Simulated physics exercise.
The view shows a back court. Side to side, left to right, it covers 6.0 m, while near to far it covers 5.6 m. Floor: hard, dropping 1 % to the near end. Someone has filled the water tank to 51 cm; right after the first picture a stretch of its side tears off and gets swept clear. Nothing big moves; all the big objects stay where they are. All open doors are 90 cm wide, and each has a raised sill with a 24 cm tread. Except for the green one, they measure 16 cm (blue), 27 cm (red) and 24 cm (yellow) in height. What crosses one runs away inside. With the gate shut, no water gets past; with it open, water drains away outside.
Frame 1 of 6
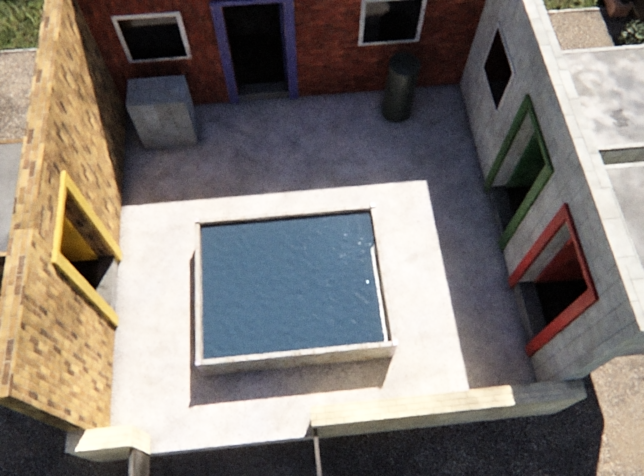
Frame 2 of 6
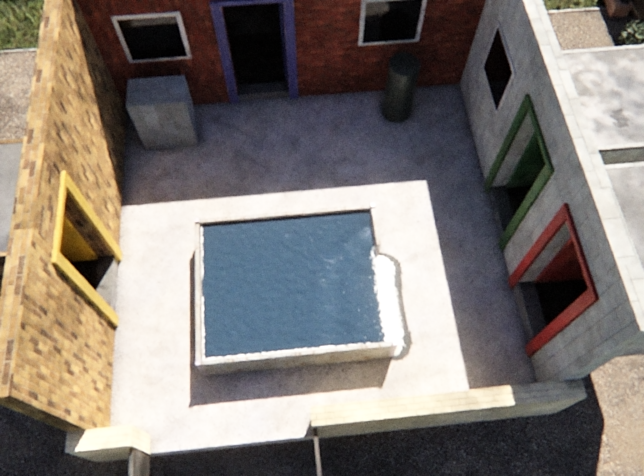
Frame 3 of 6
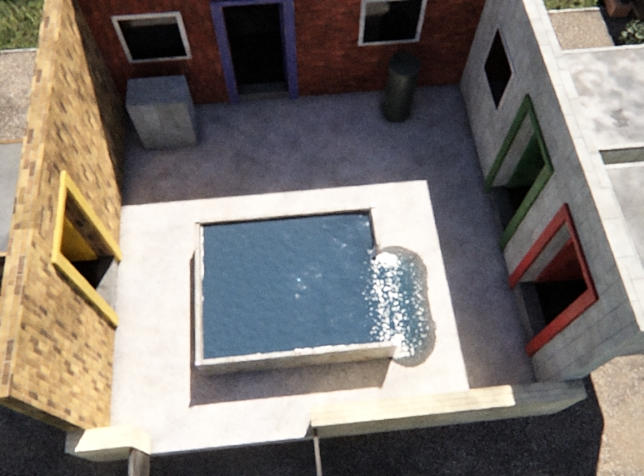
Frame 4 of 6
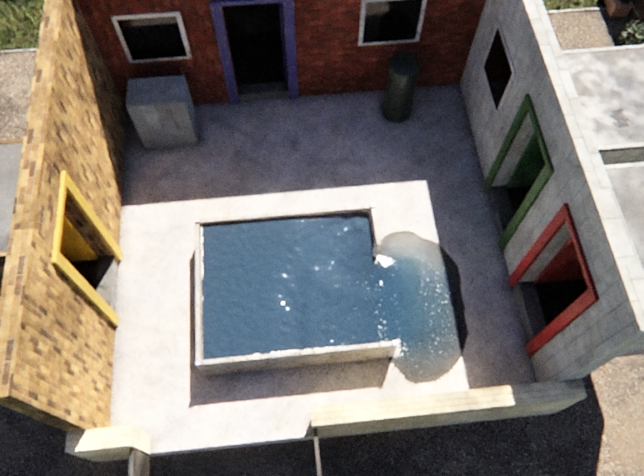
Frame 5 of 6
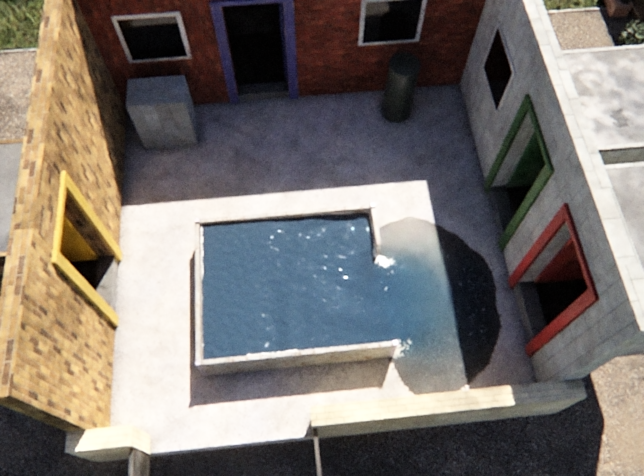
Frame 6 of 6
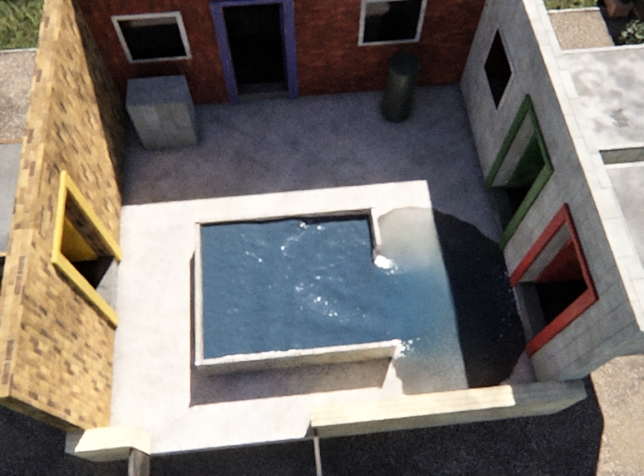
In the video, a rectangular water tank stands full in a walled courtyard until its right side gives way, and water pours through the gap, spreading rightward across the pale floor in a widening pool that reaches the red-framed doorway.
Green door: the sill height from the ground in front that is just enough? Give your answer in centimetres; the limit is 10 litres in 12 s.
16 cm.
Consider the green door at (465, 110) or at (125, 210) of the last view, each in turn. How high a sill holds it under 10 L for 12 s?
16 and 9.0 cm.
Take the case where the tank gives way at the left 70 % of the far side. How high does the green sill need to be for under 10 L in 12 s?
Then it needs around 7.5 cm.
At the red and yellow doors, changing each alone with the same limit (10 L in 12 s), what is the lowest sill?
About 33 cm at red and about 8.5 cm at yellow.
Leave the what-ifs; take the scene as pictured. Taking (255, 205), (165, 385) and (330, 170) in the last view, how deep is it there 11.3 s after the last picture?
About 7, 11 and 5 cm.
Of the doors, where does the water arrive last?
The yellow one.
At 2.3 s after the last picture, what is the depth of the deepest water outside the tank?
34 cm.
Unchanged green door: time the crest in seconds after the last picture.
Around 2.0 s.
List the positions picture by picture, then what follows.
The first picture shows the water tank at (291, 281) is whole and still, 51 cm deep; the green door at (512, 184) is dry.
In the second picture, water pours out at (382, 302) and has run 0.3 m, to (396, 268); about 8 cm deep outside, 51 cm at the back.
In the third picture, the front is at (423, 288), 0.7 m from the gap at (381, 302); 1.0 m2 of floor is wet, 51 cm left at the back.
In the fourth picture, the gap is at (381, 302), the front 1.2 m out at (456, 296); the back of the water tank holds 51 cm.
In the fifth picture, the gap is at (381, 303), the front 1.6 m out at (493, 315); the back of the water tank holds 51 cm.
In the sixth picture, the front is at (522, 336), 2.0 m from the gap at (382, 302); 4.4 m2 of floor is wet, 51 cm left at the back; 0.5 m in a straight line remain to the green door at (512, 184).
Then, 0.7 s after the last picture water covers 20 % of the floor, deepest (40 cm) near (537, 394); 16 cm at the green door, 0 litres in over its 20 cm sill.
Then, 2.3 s after the last picture water covers 40 % of the floor, deepest (34 cm) near (534, 381); 19 cm at the green door, 0 litres in over its 20 cm sill.
Then, 11.3 s after the last picture water covers 95 % of the floor, deepest (12 cm) near (165, 368); 7 cm at the green door, 2 litres in over its 20 cm sill.
At the green door as built, the water peaked near 19 cm, 2.1 s after the last picture.
Run again over the same 12 s with other heights there, 22 litres in over 14 cm, 3 litres over 19 cm. The limit of 10 litres is kept from about 16 cm up.
